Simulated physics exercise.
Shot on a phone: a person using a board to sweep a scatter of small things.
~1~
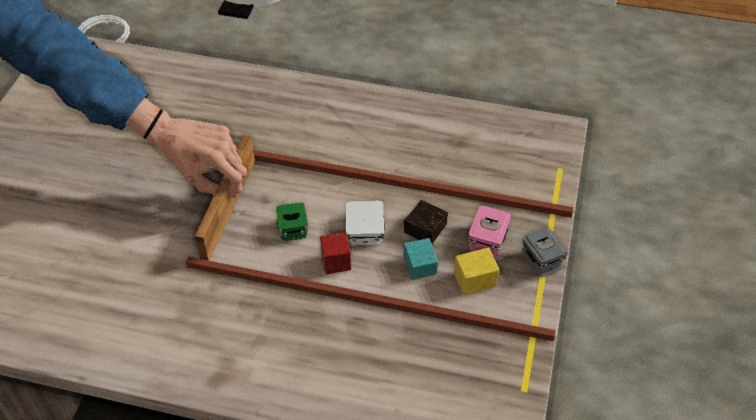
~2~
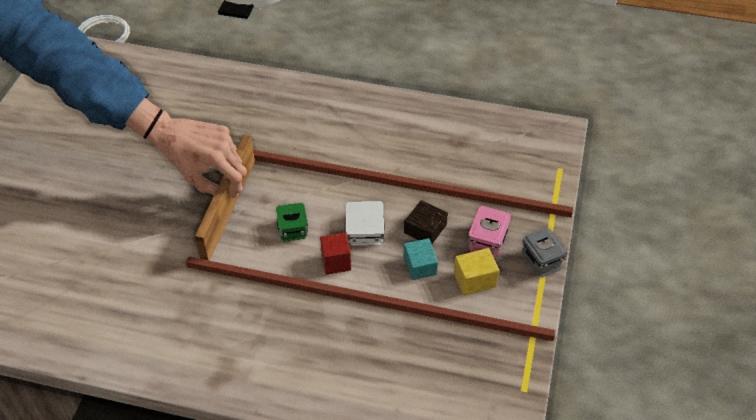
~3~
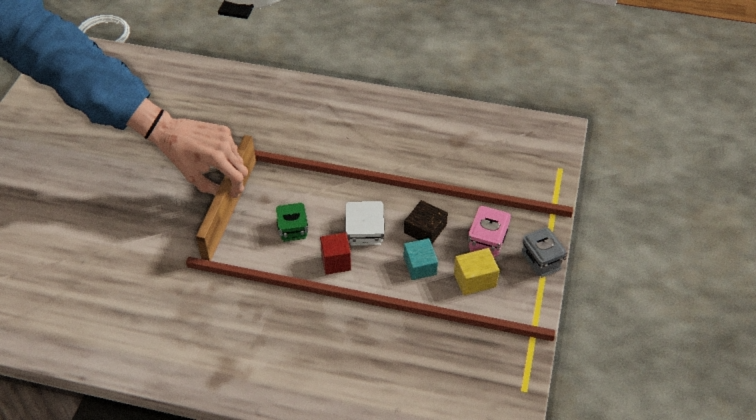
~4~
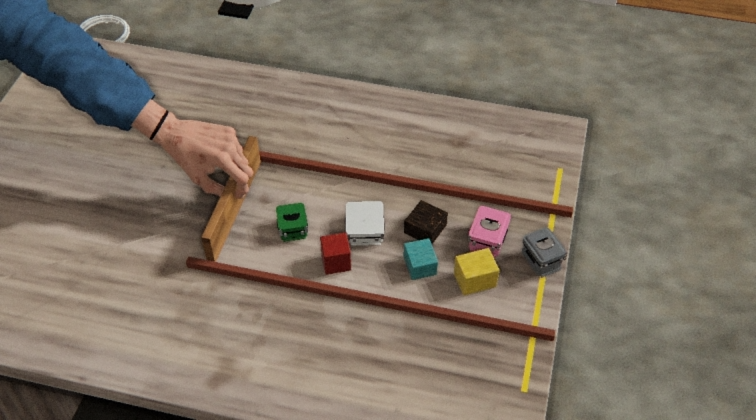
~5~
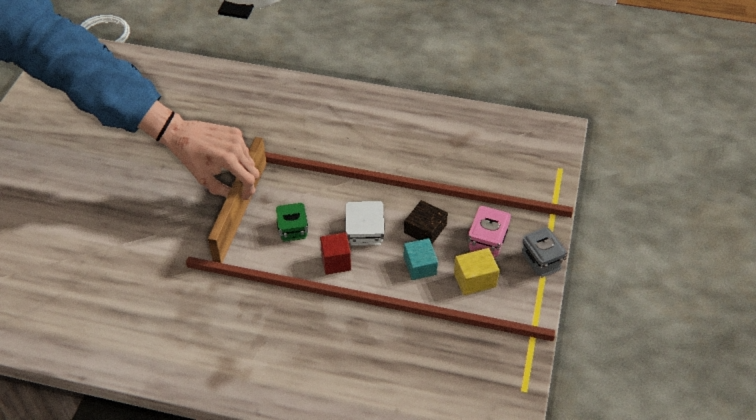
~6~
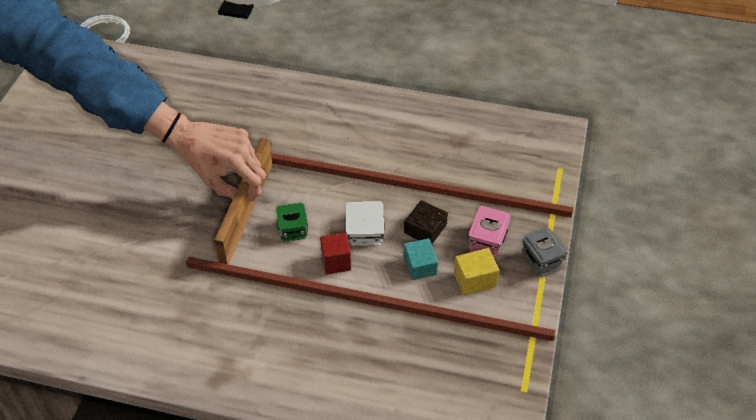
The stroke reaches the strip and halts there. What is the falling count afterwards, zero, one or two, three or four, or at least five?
Lost: More than two, under five.
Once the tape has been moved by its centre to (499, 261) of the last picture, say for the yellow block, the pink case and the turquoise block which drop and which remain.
The yellow block drops off; the pink case survives; the turquoise block is kept.
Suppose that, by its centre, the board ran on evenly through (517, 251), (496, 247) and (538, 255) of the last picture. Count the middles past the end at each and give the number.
3, 2 and 4.
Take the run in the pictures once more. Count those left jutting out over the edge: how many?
I'd put it at 4.
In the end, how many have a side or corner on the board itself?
That would be 4 of them.
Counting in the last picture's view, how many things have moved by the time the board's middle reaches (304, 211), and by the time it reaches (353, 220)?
Well, it's 1 at the first one and 4 at the second.
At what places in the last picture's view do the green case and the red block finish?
One is at about (558, 280), the other at about (554, 302).
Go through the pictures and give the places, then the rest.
Grey case (543, 252); pink case (489, 232); yellow block (476, 271); board (227, 197); tape (544, 270), in the first picture.
Pink case (489, 232); green case (292, 223), in the second picture.
Yellow block (476, 272); black block (426, 223), in the third picture.
Grey case (543, 252); board (233, 198), in the fourth picture.
Pink case (489, 232); white case (365, 224), in the fifth picture.
Grey case (543, 252); pink case (489, 232); yellow block (476, 272); board (245, 200); tape (544, 270), in the sixth picture.
Soon after, none off yet; grey case at rest near (543, 252); pink case at rest near (489, 232); yellow block at rest near (476, 272).
In the end, the number that fall off is three or four; gone, turquoise block, yellow block, pink case and grey case.
